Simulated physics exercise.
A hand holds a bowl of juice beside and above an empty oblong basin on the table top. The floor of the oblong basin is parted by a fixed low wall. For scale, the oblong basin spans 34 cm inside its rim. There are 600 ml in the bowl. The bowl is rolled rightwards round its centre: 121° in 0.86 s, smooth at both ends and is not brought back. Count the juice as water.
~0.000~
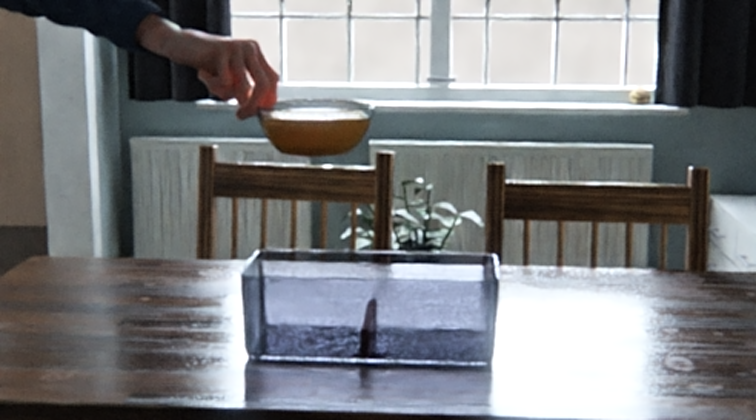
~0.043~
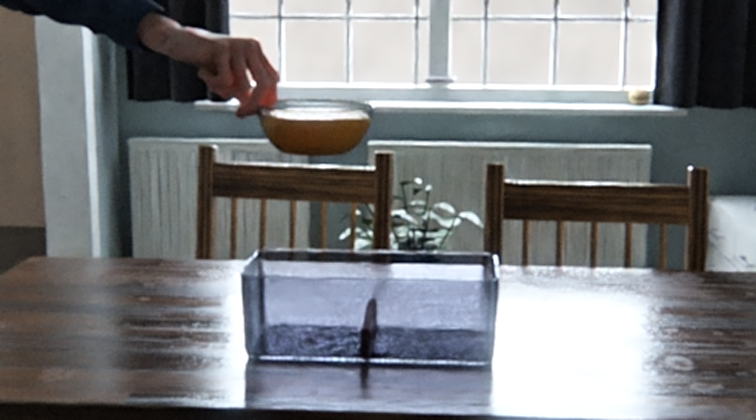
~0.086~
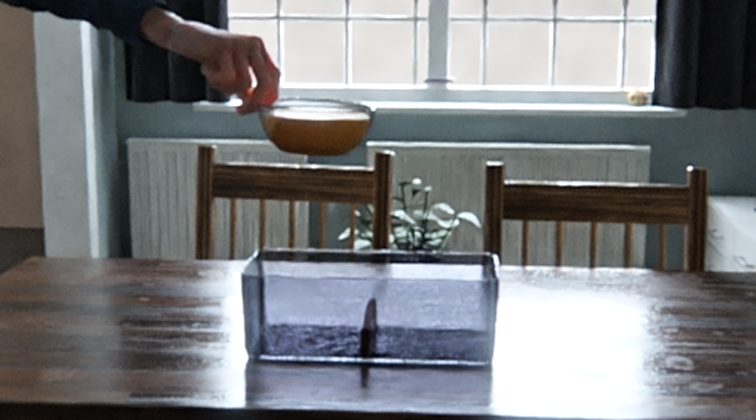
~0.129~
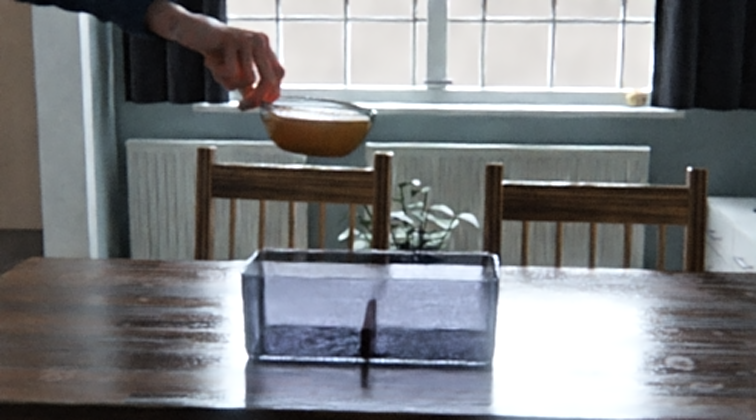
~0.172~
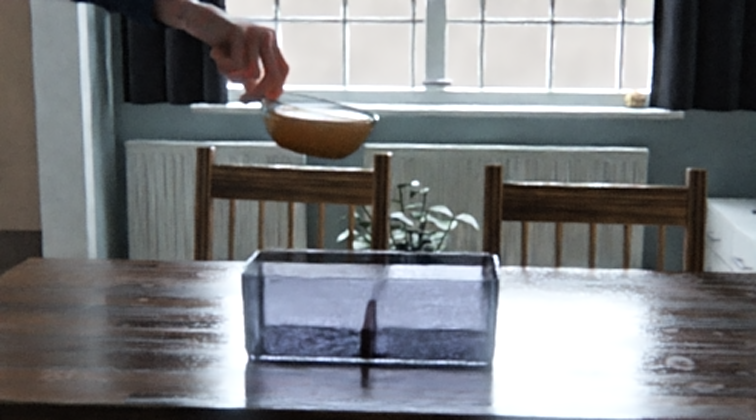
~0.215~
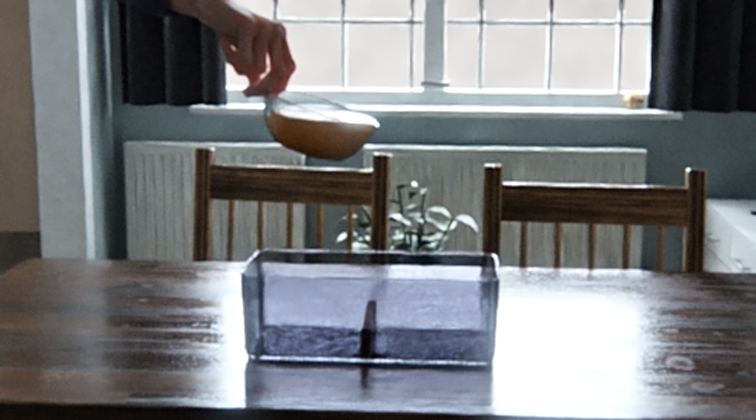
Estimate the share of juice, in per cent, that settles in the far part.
About 85 per cent.
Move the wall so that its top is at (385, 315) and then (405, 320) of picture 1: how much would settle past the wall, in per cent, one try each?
In turn about 75 and 60 per cent.
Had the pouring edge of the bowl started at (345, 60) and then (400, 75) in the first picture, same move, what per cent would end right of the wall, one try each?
In turn about 75 and 85 per cent.
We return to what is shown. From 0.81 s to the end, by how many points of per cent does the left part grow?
Some 2 per cent.
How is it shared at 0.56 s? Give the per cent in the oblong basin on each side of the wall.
Left about 0, right about 30.
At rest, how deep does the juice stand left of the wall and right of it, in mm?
Left about 4 mm, right about 22 mm.
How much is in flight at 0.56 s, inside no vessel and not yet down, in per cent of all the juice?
Near 56 in a hundred.
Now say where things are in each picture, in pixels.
In the first picture, it leans 0°; its right rim is at (373, 108); the juice meets the walls at (262, 114) and (370, 117); the oblong basin's rim runs from (249, 263) to (497, 269); the wall's top is at (369, 315).
In the second picture, it leans 1°; its right rim is at (373, 108); the juice meets the walls at (262, 114) and (370, 116).
In the third picture, it leans 3°; its right rim is at (374, 110); the juice meets the walls at (263, 113) and (371, 117).
In the fourth picture, it leans 7°; its right rim is at (375, 114); the juice meets the walls at (264, 112) and (372, 118).
In the fifth picture, it leans 12°; its right rim is at (376, 119); the juice meets the walls at (266, 111) and (374, 119).
In the sixth picture, it leans 18°; its right rim is at (377, 126); the juice meets the walls at (268, 111) and (377, 120).
After 0.56 s the tilt is 88° and 14 per cent is still to pour, 0 is left of the wall and 30 right of it.
After 0.81 s the tilt is 120° and 0 per cent is still to pour, 12 is left of the wall and 85 right of it.
After 1.07 s the tilt is 121° and 0 per cent is still to pour, 13 is left of the wall and 85 right of it.
After 1.36 s the tilt is 121° and 0 per cent is still to pour, 13 is left of the wall and 85 right of it.
In the end 13 per cent lies left of the wall, 85 right of it and 2 outside.
